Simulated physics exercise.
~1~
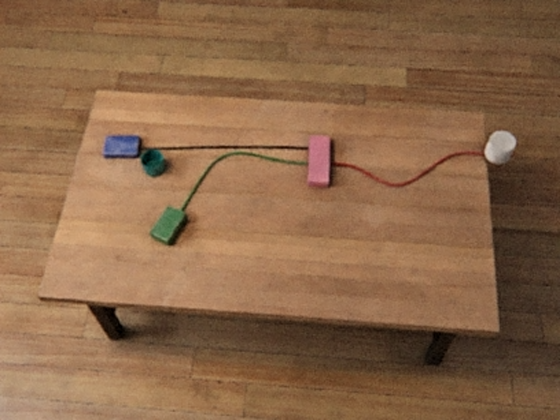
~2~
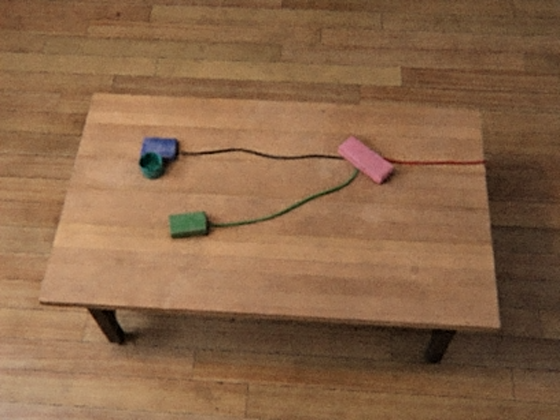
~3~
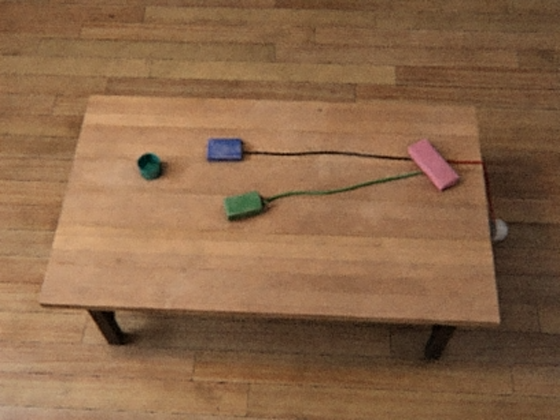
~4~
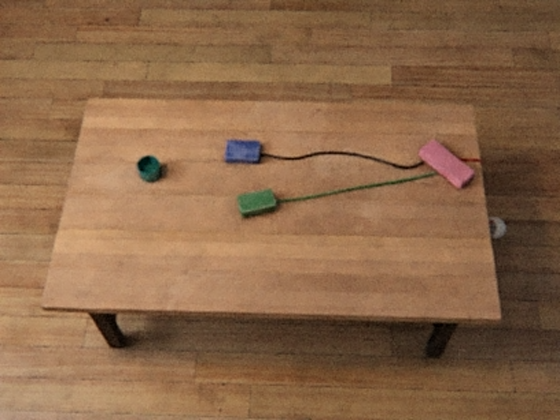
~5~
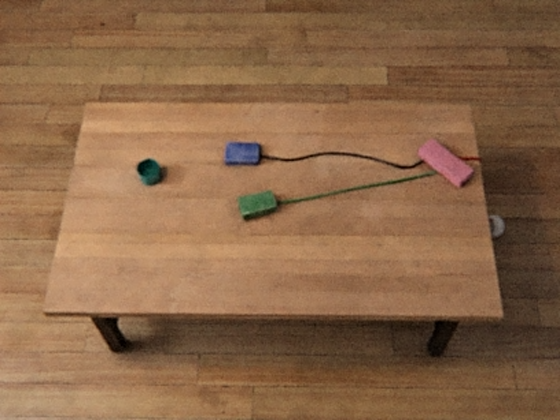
A white speaker drops off the table's right side, dragging the pink strip and two devices rightward.
